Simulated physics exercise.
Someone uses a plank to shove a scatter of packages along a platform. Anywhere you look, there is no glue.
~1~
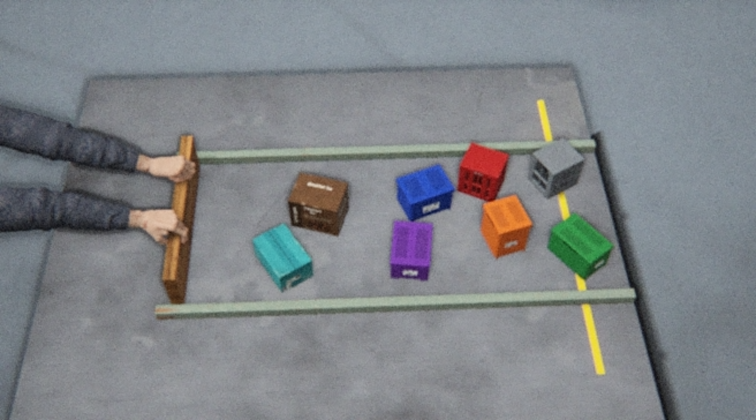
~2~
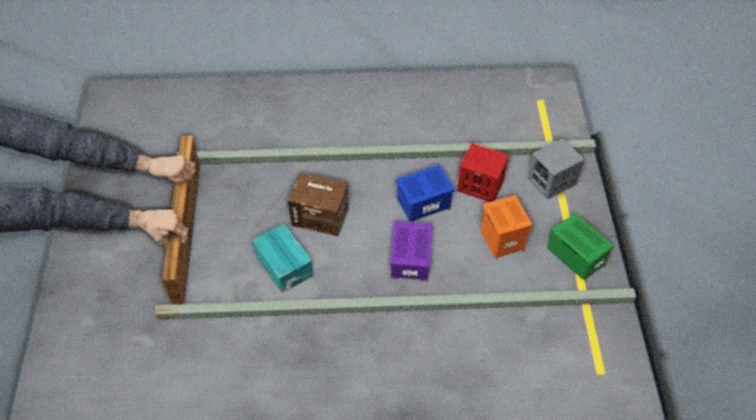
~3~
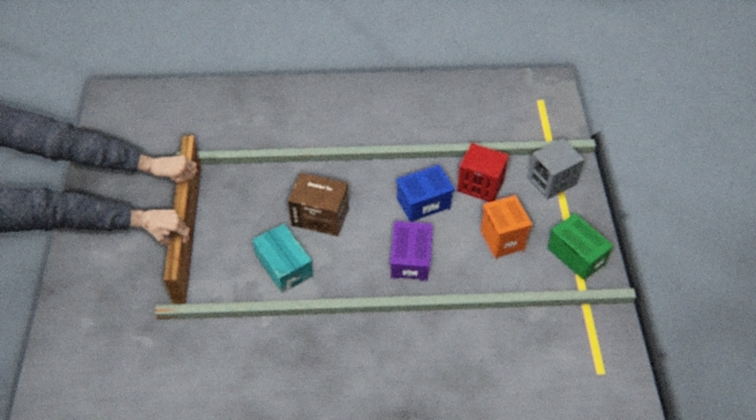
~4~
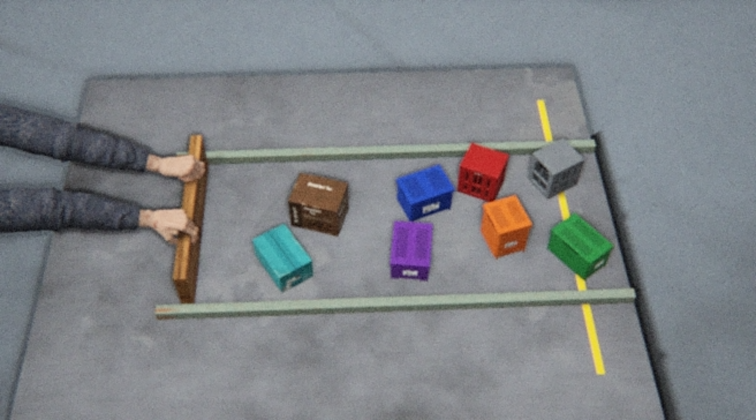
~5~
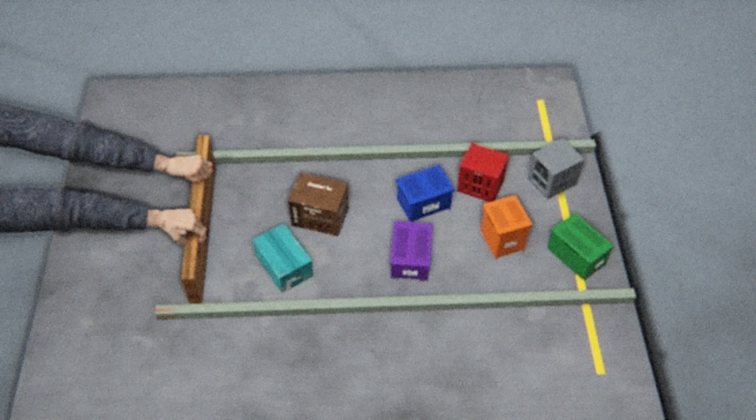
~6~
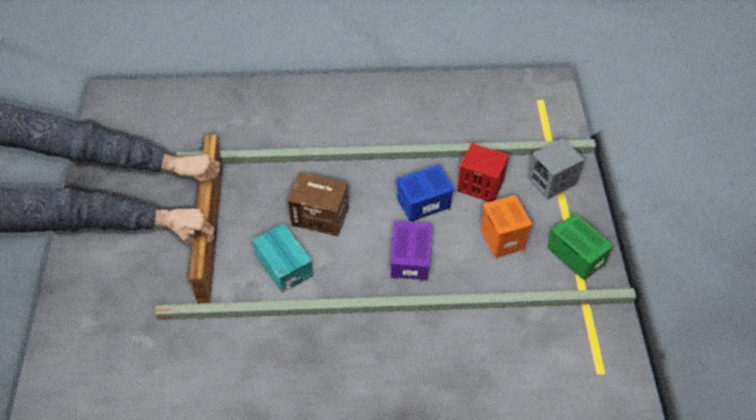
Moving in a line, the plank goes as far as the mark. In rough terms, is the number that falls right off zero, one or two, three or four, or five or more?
It is five or more.
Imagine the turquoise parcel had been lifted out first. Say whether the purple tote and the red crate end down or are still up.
The purple tote does not fall, the red crate remains up.
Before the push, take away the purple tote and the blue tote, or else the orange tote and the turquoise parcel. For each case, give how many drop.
That gives 3 for the first pair taken away and 3 for the second.
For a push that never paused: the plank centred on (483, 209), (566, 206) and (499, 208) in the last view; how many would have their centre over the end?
Per position: 1 / 5 / 2.
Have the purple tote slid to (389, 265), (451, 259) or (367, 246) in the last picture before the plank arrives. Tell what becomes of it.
In turn it goes off the edge; goes off the edge; goes off the edge.
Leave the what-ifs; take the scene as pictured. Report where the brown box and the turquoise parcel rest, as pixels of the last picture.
The brown box at (591, 192), the turquoise parcel at (596, 254).
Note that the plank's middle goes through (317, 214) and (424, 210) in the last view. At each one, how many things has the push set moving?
Counts: 2 and 7.
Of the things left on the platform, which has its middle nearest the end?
Red crate - nearest.
A little later, none off yet; green tote at rest near (579, 248); grey crate at rest near (555, 169); orange tote at rest near (505, 228).
When it is over, the number that fall off is five or more; down, purple tote, blue tote, orange tote, grey crate and green tote.
